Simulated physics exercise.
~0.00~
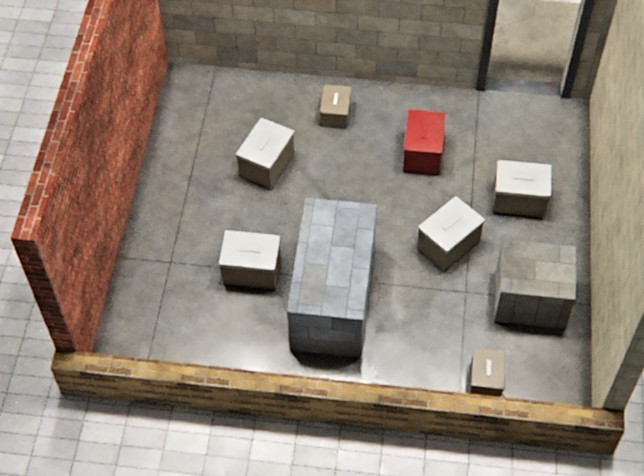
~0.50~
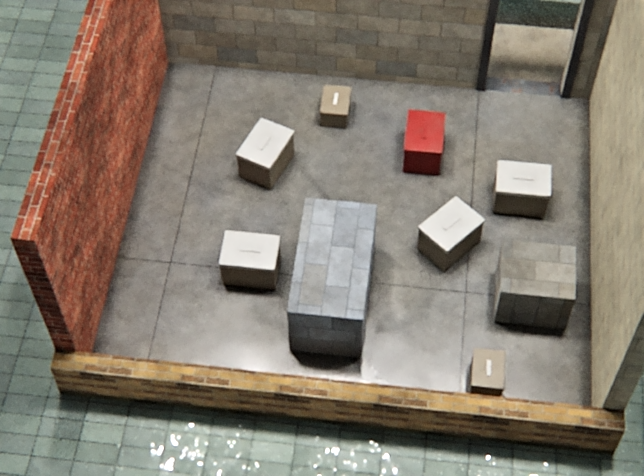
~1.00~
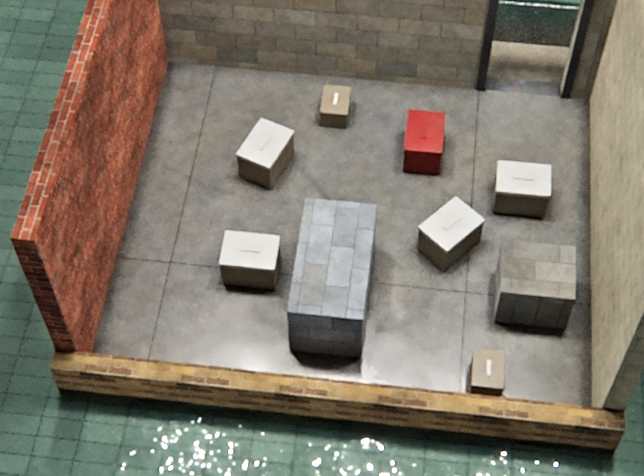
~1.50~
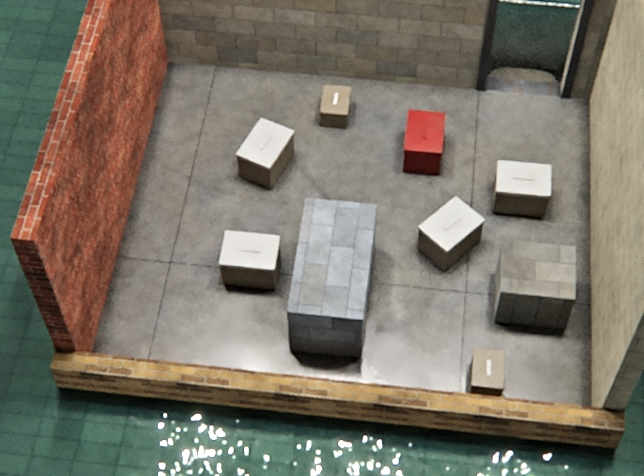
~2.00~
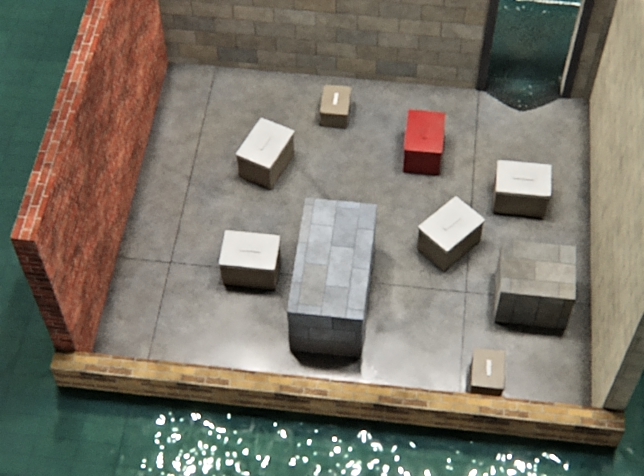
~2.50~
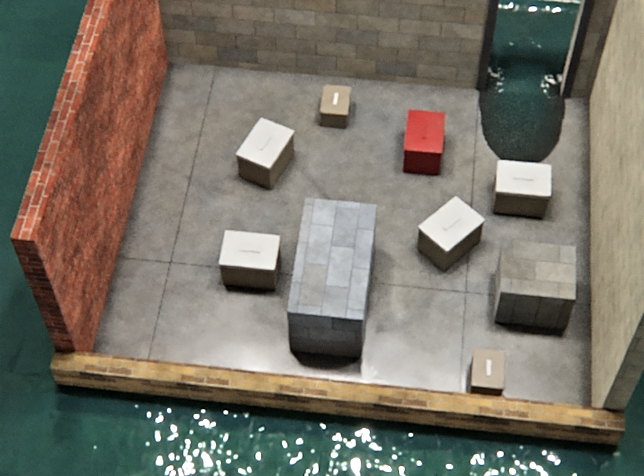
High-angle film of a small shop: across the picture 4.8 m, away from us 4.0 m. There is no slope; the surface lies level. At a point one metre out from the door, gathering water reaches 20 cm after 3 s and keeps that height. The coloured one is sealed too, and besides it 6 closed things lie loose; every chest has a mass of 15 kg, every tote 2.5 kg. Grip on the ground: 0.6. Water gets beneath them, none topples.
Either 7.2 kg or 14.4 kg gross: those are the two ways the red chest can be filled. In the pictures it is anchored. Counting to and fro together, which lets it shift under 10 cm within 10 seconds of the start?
Answer: 14.4 kg, not 7.2 kg.
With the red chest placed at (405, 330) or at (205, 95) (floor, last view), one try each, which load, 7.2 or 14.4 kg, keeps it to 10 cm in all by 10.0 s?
First try none suffices, second try both suffice.
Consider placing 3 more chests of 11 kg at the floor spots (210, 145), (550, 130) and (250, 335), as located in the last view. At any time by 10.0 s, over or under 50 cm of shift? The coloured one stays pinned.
Listed in turn, they go beneath the bar, over the bar, beneath the bar.
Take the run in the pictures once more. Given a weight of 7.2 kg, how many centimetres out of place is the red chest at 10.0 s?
80 cm.
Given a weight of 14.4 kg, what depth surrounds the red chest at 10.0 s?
Around 4 cm.
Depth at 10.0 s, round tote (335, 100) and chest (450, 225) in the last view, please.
Roughly 3 and 10 cm.
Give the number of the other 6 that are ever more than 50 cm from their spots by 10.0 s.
All told, that gives 3.
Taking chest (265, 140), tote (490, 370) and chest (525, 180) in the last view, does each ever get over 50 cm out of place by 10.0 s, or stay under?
Not exceeded, Exceeded, Exceeded, in that order.
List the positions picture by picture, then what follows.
The first frame shows the red chest at (425, 131), on the bottom; water covers 0.0 m2; 0 of 7 have shifted.
The second frame shows the red chest at (425, 131), on the bottom; water covers 0.0 m2; 0 of 7 have shifted.
The third frame shows the red chest at (425, 131), on the bottom; 0.0 m2 under water; 0 of 7 have shifted.
The fourth frame shows the red chest at (425, 131) rests on the ground; 0.0 m2 under water; 0 of 7 have shifted.
The fifth frame shows the red chest at (425, 131) rests on the ground; 0.1 m2 under water; 0 of 7 have shifted.
The sixth frame shows the red chest at (425, 131) rests on the ground; water covers 0.7 m2; 0 of 7 have shifted.
After 3.5 s the red chest would be 0 cm from its start with 7.2 kg and 0 cm from its start with 14.4 kg; 2 cm of water round it then.
After 4.5 s the red chest would be 26 cm from its start with 7.2 kg and 0 cm from its start with 14.4 kg; 3 cm of water round it then.
After 7.0 s the red chest would be 35 cm from its start with 7.2 kg and 0 cm from its start with 14.4 kg; 3 cm of water round it then.
After 10.0 s the red chest would be 72 cm from its start with 7.2 kg and 0 cm from its start with 14.4 kg; 4 cm of water round it then.
